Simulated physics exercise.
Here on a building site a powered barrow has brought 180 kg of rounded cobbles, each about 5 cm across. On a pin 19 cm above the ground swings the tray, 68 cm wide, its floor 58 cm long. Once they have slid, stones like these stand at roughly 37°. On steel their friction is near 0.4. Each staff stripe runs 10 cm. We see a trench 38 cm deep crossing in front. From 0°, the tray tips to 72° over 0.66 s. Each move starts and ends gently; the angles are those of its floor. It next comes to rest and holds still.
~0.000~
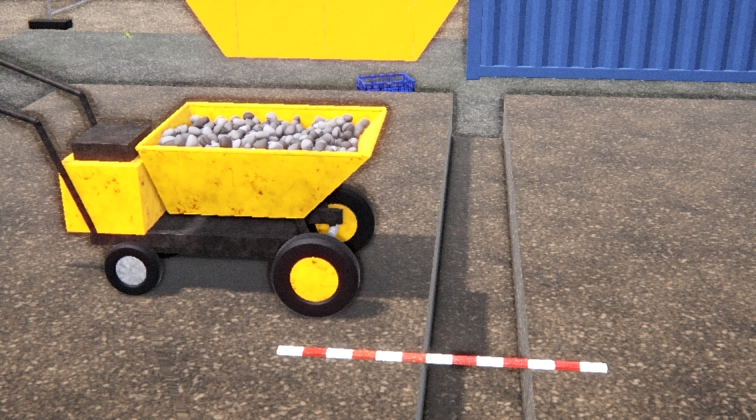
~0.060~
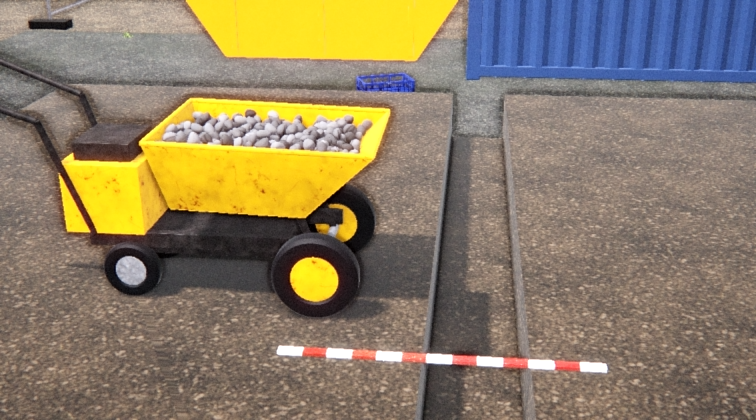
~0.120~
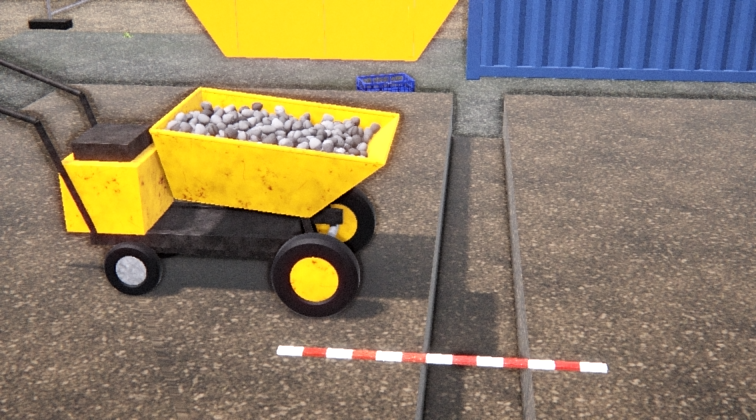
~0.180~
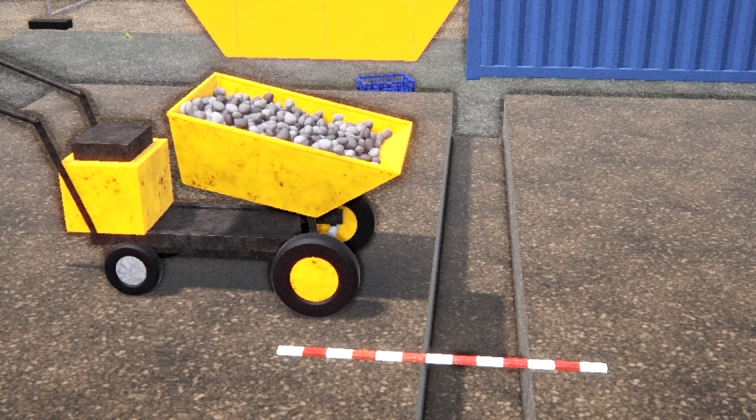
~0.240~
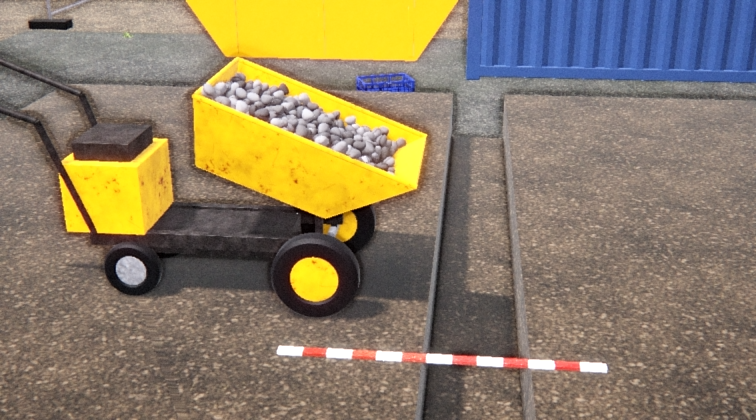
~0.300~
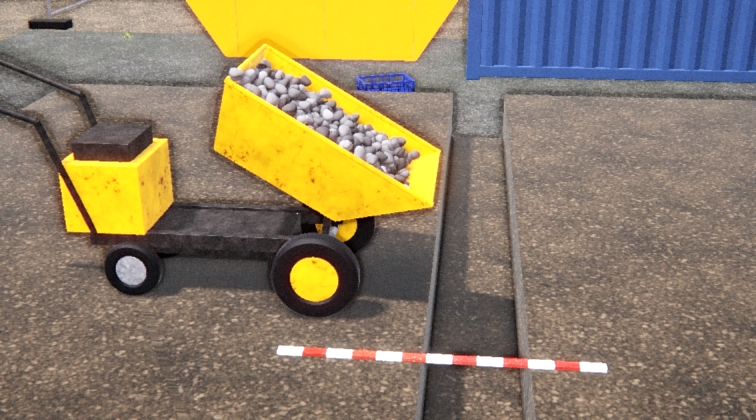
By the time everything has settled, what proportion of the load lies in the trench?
About 69 percent of the load.
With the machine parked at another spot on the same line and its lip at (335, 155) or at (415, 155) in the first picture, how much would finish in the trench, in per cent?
Near 95 then near 30 percent.
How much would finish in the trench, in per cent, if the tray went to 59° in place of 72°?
With that change, near 65 per cent.
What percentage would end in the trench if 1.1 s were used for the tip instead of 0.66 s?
About 80%.
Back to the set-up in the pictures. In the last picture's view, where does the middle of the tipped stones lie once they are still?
Somewhere near pixel (501, 345).
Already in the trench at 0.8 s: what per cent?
Some 35 per cent of the load by that point.
After 0.5 s the floor is at 61°; 100 % in the tray; the foremost stones are at (457, 230).
After 0.8 s the floor is at 72°; 62 % in the tray, 34 % in the trench, 5 % past the trench; the foremost stones are at (548, 305).
After 1.1 s the floor is at 72°; 8 % in the tray, 61 % in the trench, 31 % past the trench; the foremost stones are at (746, 298).
After 3.1 s the floor is at 72°; 0 % in the tray, 69 % in the trench, 31 % past the trench; the foremost stones are past the picture's edge.
